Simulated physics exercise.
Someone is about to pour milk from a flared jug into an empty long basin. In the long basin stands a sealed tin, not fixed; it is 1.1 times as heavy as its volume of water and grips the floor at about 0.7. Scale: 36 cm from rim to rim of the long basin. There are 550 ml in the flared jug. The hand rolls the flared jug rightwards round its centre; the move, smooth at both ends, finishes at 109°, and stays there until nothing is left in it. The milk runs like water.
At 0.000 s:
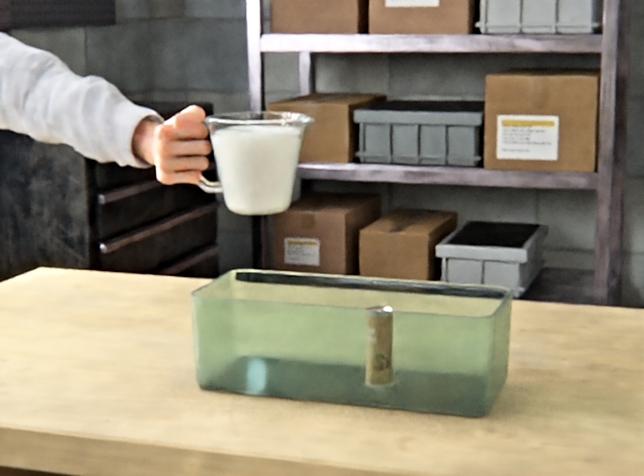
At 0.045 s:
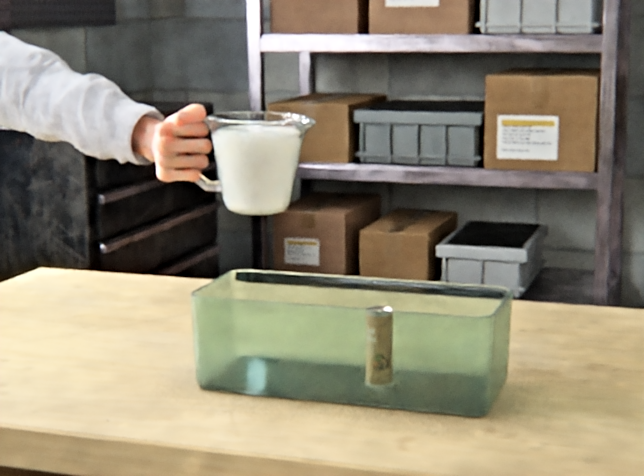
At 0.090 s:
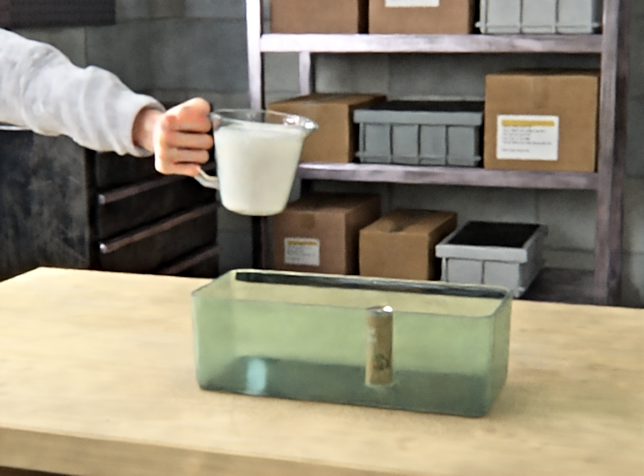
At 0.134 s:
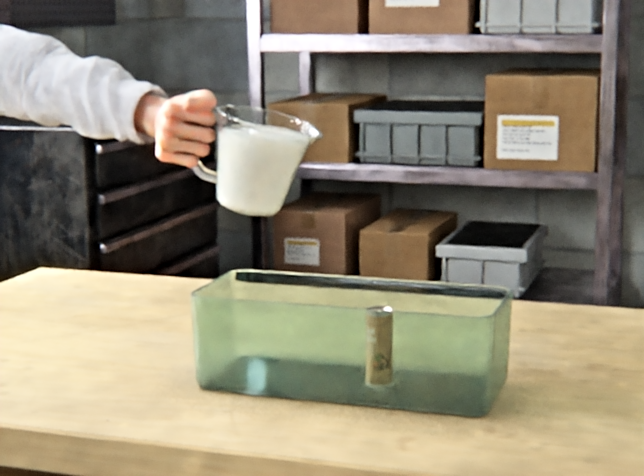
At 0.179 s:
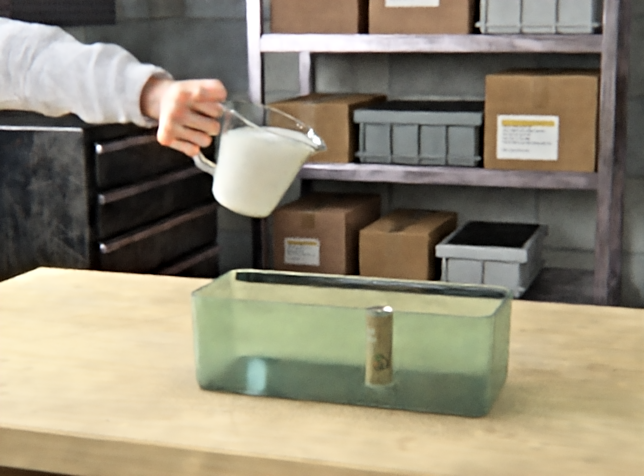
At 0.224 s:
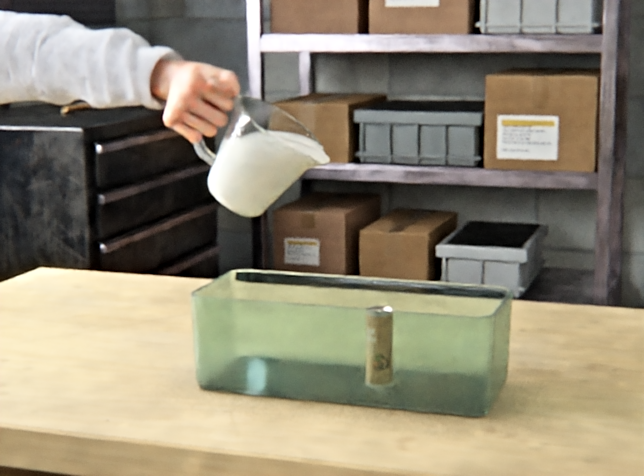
A hand in a pale grey sleeve, reaching in from the left, holds a clear flared jug of white liquid above a wooden table, seen from slightly above by a still camera. Below sits a long greenish glass basin with a small tan cylinder, before dark drawers and shelves of brown boxes and grey bins. The hand smoothly rolls the jug rightwards, its liquid shifting to the lip.
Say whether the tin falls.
The tin falls.
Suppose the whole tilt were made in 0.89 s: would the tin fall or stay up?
Then it falls.
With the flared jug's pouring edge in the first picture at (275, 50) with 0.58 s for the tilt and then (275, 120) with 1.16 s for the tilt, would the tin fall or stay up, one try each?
First it topples; then it stays up.
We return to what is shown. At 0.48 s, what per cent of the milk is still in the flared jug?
Near 38 in a hundred.
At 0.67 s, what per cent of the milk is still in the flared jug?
Near 3 in a hundred.
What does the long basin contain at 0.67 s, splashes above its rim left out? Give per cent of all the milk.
Near 88 in a hundred.
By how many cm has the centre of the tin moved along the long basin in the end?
About 8.0 cm.
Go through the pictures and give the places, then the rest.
In the first picture, tilt 0°; pouring edge (314, 120); surface from (219, 130) to (301, 131); the long basin's rim runs from (212, 284) to (503, 304); the tin's top is at (380, 313).
In the second picture, tilt 2°; pouring edge (315, 122); surface from (220, 129) to (302, 132).
In the third picture, tilt 6°; pouring edge (318, 127); surface from (222, 127) to (304, 135).
In the fourth picture, tilt 14°; pouring edge (322, 136); surface from (226, 126) to (309, 138).
In the fifth picture, tilt 24°; pouring edge (326, 149); surface from (230, 131) to (317, 142).
In the sixth picture, tilt 35°; pouring edge (328, 164); surface from (230, 139) to (320, 151); 1 per cent is over the edge.
Then, 0.48 s in, the tilt is 101° and 37 per cent is still to pour; the tin stands where it began.
Then, 0.67 s in, the tilt is 109° and 3 per cent is still to pour; the tin leans 18°.
Then, 0.87 s in, the tilt is 109° and 0 per cent is still to pour; the tin lies on its side.
Then, 1.08 s in, the tilt is 109° and 0 per cent is still to pour; the tin lies on its side.
Finally, the tin lies on its side.
